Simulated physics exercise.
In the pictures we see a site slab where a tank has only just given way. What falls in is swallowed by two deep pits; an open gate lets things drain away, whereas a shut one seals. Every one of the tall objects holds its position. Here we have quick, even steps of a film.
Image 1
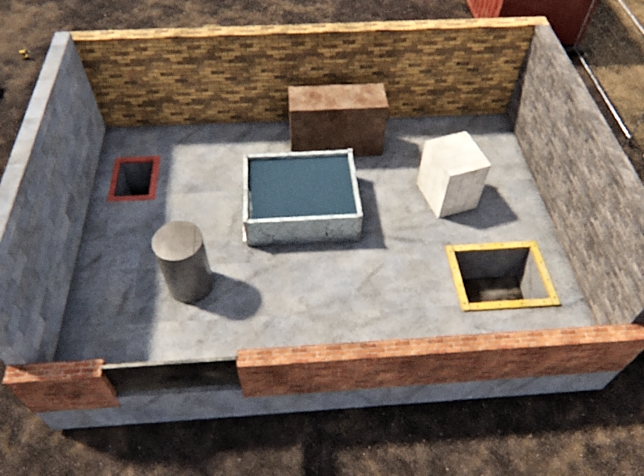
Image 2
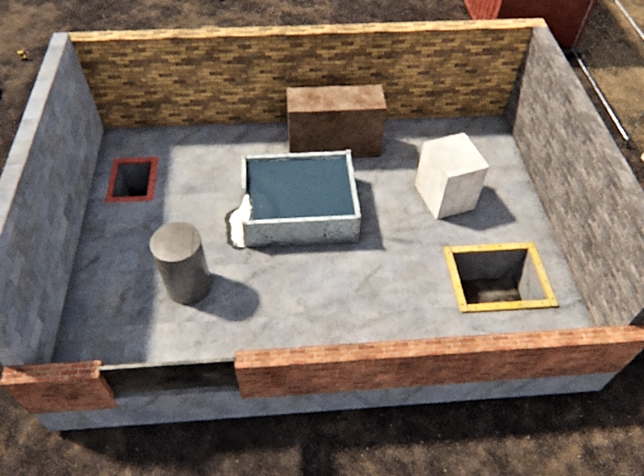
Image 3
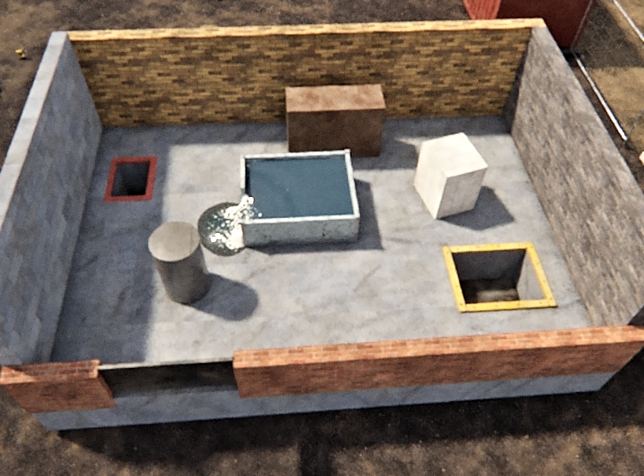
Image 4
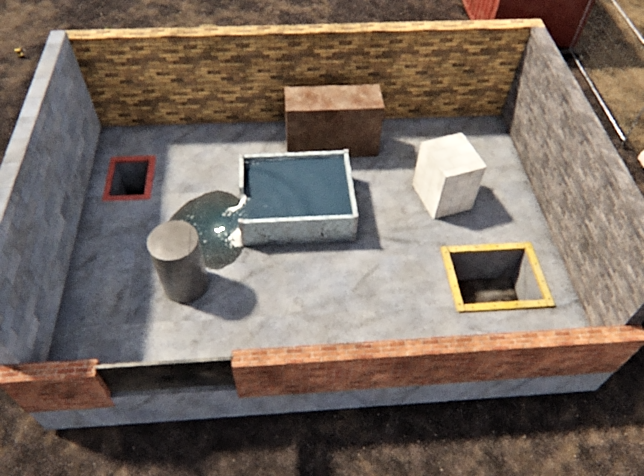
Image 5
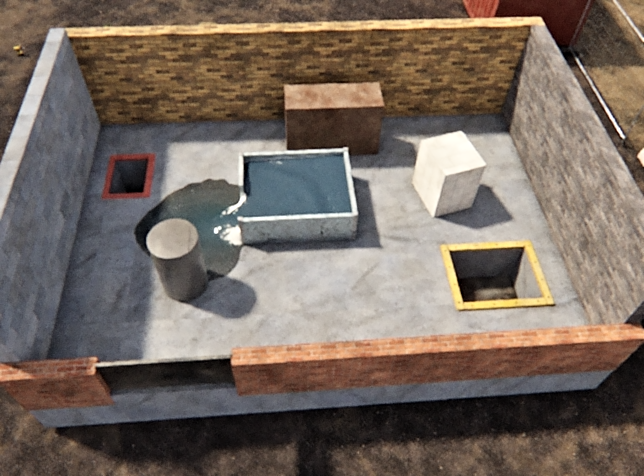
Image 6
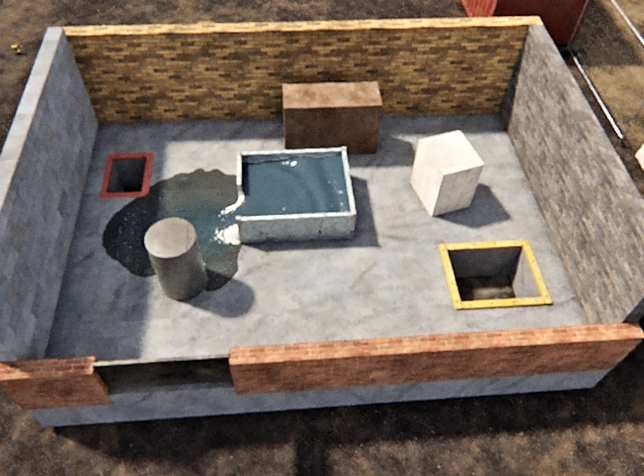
Water pours from the tank's left side and spreads left across the slab around the grey cylinder.
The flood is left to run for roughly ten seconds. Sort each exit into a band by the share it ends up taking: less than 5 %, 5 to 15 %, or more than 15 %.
Bands: Gate: Less than 5 %; red pit: More than 15 %; yellow pit: Less than 5 %.
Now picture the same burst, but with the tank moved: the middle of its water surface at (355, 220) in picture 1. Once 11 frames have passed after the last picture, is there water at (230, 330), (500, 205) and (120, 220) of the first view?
Soaked - unflooded - soaked.
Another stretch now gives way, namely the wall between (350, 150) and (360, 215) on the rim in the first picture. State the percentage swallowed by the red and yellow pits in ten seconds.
Result - red: 0 %; yellow: 30 %.
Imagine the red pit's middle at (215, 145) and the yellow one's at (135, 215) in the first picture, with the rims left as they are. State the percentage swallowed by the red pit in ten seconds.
Roughly 8 per cent ends up in the red pit.
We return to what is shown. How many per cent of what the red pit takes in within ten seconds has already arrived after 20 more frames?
I'd put it at 35 percent.
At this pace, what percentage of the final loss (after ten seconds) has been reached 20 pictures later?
Roughly 35 %.
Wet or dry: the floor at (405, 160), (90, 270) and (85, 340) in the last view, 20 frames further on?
Taking them in the order given: Spared, then swamped, then swamped.
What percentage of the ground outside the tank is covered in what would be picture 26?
I'd say close to 25 per cent.
A moment on, water covers 15 % of the floor; the gate 0 %, the red pit 1 %, the yellow pit 0 %.
Next, water covers 20 % of the floor; the gate 0 %, the red pit 4 %, the yellow pit 0 %.
Then, water covers 25 % of the floor; the gate 0 %, the red pit 10 %, the yellow pit 0 %.
Later, water covers 50 % of the floor; the gate 0 %, the red pit 19 %, the yellow pit 0 %.
In the end, water covers 70 % of the floor; the gate 0 %, the red pit 27 %, the yellow pit 1 %.
